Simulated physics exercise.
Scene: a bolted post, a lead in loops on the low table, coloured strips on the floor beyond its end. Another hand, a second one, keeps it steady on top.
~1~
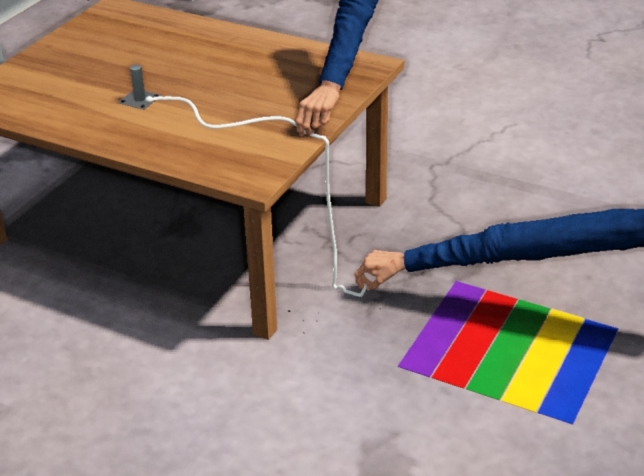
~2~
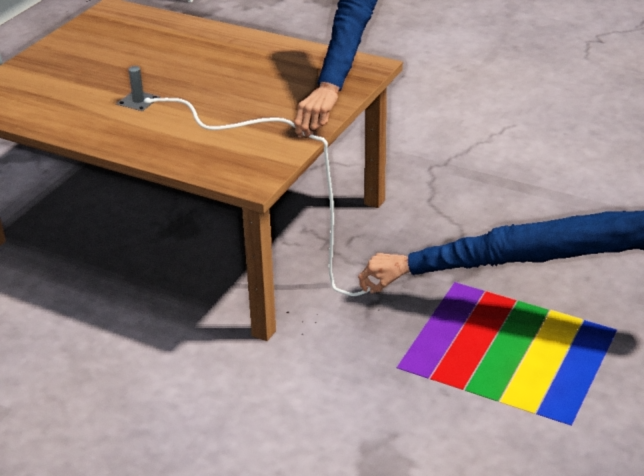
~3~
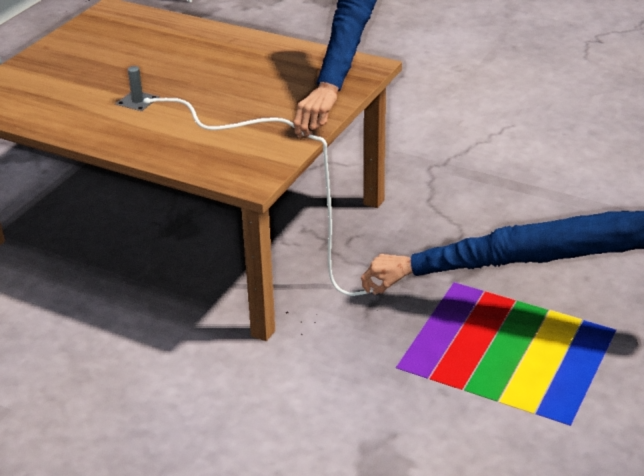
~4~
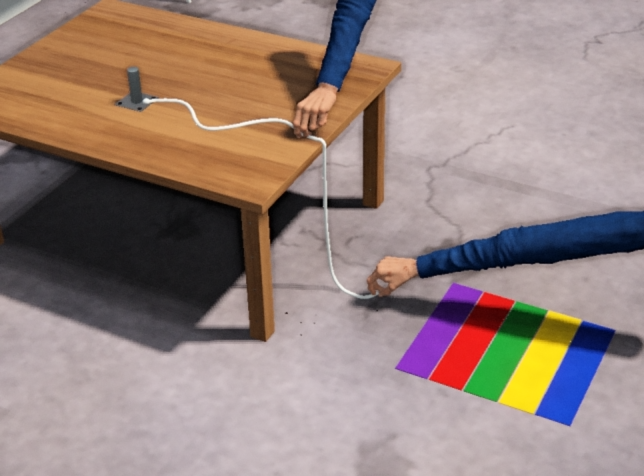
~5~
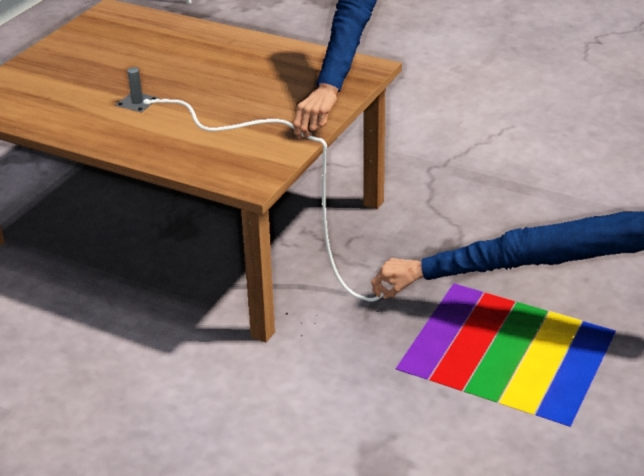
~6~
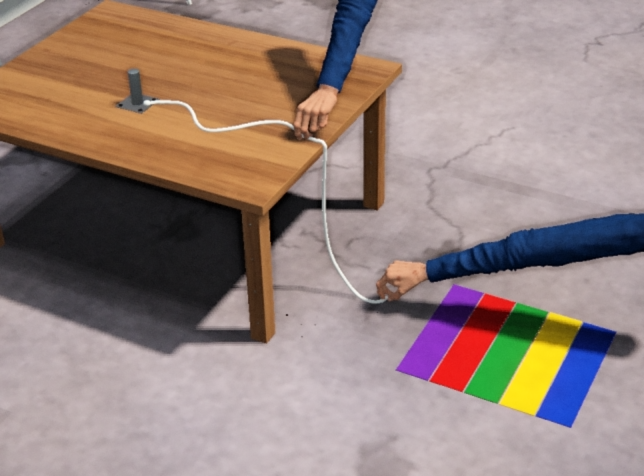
A hand near the floor drew the end of a white cord slightly to the right, toward the coloured strips, while another hand held the cord still at the edge of the wooden table.
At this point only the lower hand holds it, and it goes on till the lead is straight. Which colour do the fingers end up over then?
They end up over the green strip.
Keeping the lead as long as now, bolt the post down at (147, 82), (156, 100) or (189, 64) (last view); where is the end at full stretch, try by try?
About (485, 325), (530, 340) and (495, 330).
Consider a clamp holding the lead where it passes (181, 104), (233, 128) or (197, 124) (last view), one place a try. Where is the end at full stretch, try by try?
Going through the tries, I'd expect close to (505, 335), (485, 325) and lastly (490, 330).
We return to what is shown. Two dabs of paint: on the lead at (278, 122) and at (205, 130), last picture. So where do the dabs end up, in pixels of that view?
They end up at (299, 139) and (231, 124).
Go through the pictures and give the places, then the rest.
The first frame shows end (365, 287); purple (424, 355); red (458, 366); green (493, 377); yellow (528, 388); blue (564, 400).
The second frame shows end (369, 289); lead through (180, 101) (210, 128) (283, 121) (326, 153) (332, 217) (331, 270).
The third frame shows end (372, 290).
The fourth frame shows end (377, 293); lead through (179, 102) (209, 129) (282, 121) (324, 154) (326, 216) (332, 271).
The fifth frame shows end (382, 295).
The sixth frame shows end (387, 297); lead through (179, 103) (210, 131) (282, 123) (325, 156) (324, 217) (341, 274).
Soon after, end near (446, 315); over purple.
After that, end near (488, 328); over red.
At the stop, end near (513, 336); over green. The end stops over the green strip.
